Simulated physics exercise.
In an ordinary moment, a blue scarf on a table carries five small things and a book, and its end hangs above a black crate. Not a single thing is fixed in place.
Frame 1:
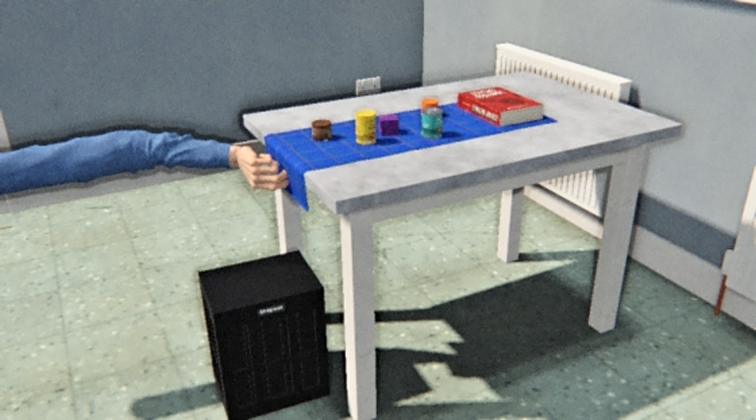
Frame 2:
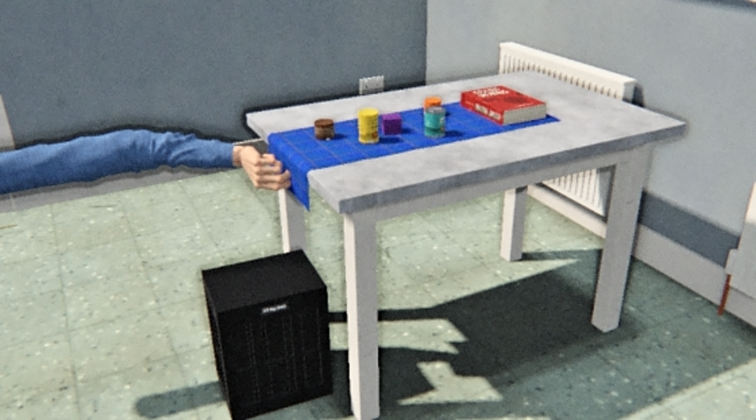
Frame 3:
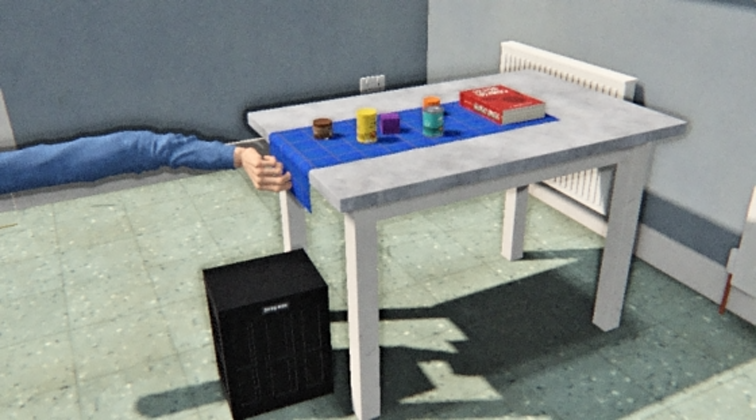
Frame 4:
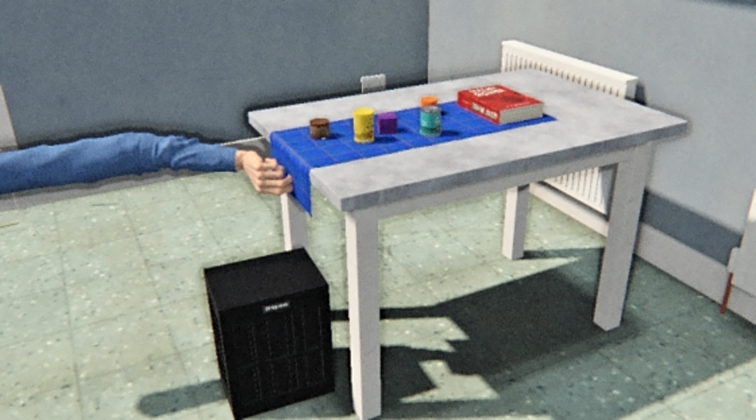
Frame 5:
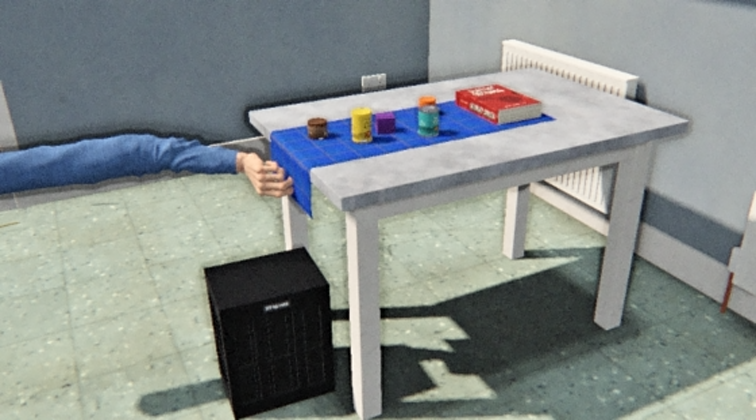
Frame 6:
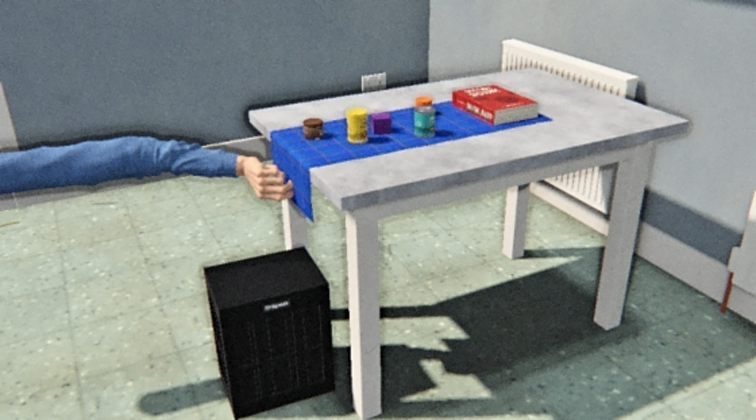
A hand in a blue sleeve gripped the hanging end of a blue cloth and drew it slightly down over the table's left edge, and the small colorful containers and red book shifted slightly left.
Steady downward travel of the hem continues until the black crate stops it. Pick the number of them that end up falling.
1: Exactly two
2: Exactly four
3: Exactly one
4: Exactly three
Exactly two (1).
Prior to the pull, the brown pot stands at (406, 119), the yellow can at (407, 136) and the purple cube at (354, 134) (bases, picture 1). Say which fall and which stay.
Result - brown pot still up, yellow can still up, purple cube down.
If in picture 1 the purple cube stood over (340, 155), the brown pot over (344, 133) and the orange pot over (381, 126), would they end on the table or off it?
As for the purple cube, it tips off; the brown pot tips off; the orange pot stays where it is.
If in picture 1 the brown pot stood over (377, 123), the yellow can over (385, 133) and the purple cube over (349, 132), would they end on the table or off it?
So the brown pot stays aboard, the yellow can stays aboard, and the purple cube leaves the top.
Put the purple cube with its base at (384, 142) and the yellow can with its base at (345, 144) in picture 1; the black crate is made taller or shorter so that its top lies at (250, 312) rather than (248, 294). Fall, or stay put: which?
The purple cube does not stay aboard, and the yellow can does not stay aboard.
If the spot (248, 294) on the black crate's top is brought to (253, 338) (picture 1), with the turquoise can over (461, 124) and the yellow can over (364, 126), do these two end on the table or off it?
First the turquoise can: It is still up there. Then the yellow can: It ends off the top.
Soon after, hem near (294, 239); brown pot gone.
Then, hem on the crate; brown pot and yellow can gone.
At rest, hem on the crate; brown pot and yellow can gone. The count of fallen things is two.
